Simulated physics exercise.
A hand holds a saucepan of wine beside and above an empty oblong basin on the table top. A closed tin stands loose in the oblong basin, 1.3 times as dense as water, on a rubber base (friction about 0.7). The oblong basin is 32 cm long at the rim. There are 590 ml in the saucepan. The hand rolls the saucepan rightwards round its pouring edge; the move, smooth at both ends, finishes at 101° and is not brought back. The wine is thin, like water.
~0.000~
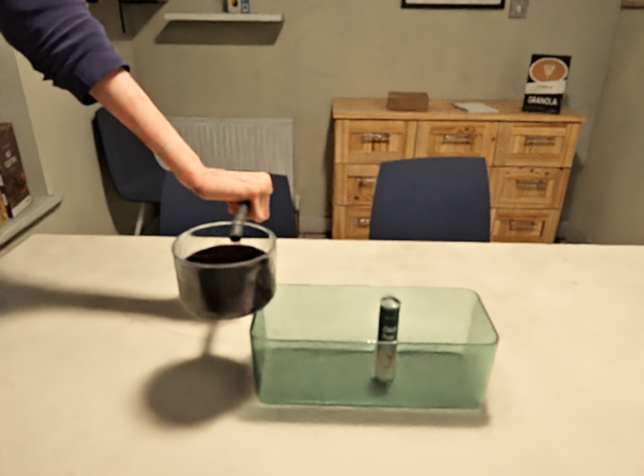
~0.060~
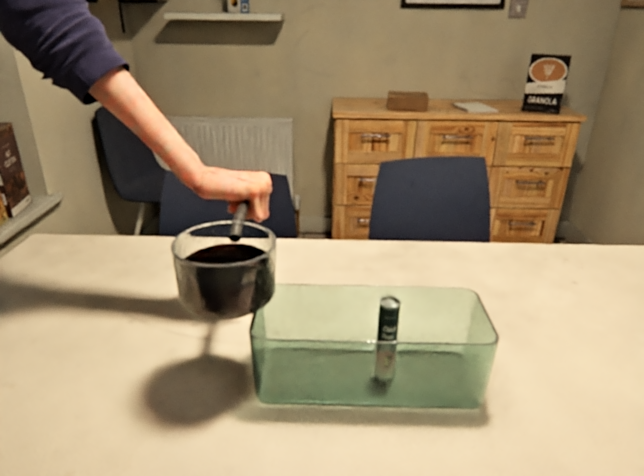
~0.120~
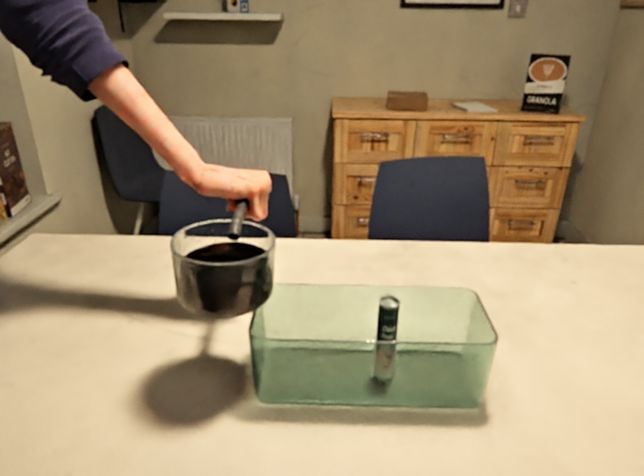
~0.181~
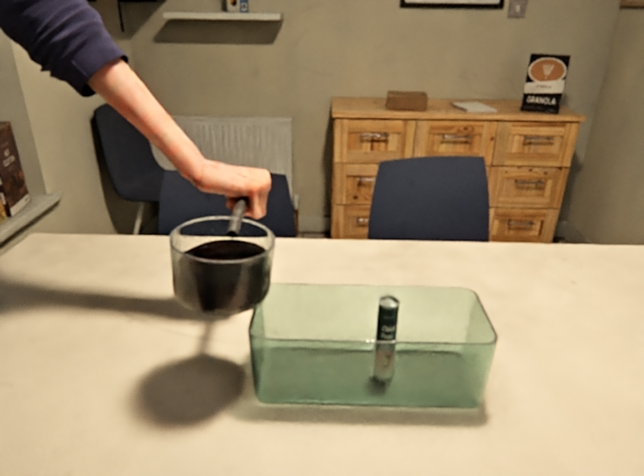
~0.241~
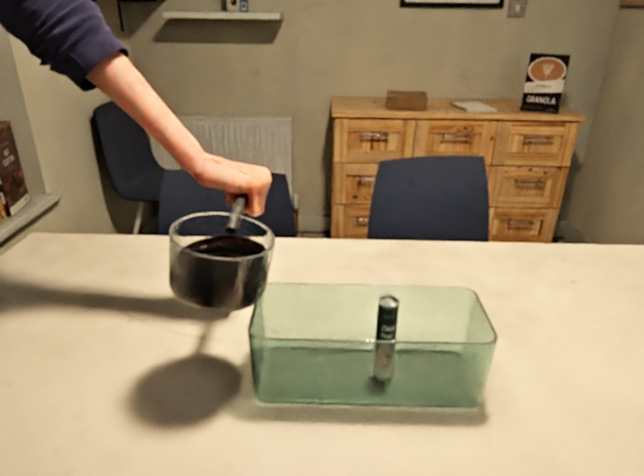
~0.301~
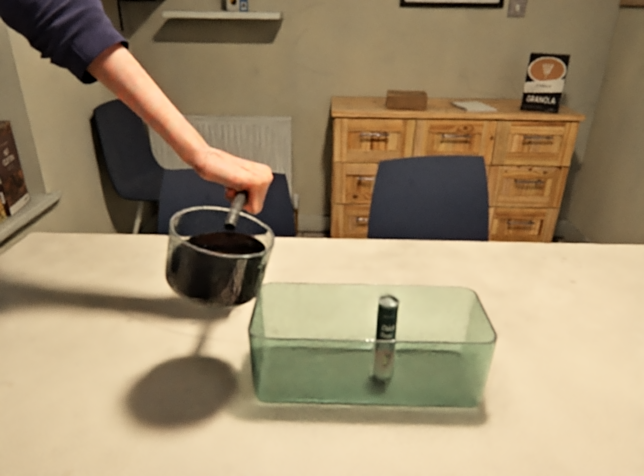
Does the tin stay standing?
The tin remains upright.
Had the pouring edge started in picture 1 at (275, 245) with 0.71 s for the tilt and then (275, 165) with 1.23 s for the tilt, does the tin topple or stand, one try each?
First it stays up; then it stays up.
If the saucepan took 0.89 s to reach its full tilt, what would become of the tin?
The tin keeps standing.
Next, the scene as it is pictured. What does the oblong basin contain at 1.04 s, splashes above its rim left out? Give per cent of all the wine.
Some 60 per cent.
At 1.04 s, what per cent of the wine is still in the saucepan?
Some 20 per cent.
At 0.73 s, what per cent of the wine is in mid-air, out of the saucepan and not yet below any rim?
About 22 per cent.
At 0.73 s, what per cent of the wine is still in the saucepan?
Some 76 per cent.
By 0.73 s the tilt is 65° and 77 per cent is still to pour; the tin stands where it began.
By 1.04 s the tilt is 95° and 19 per cent is still to pour; the tin stands where it began.
By 1.37 s the tilt is 101° and 1 per cent is still to pour; the tin stands where it began.
By 1.73 s the tilt is 101° and 0 per cent is still to pour; the tin stands where it began.
At rest the tin stands where it began.
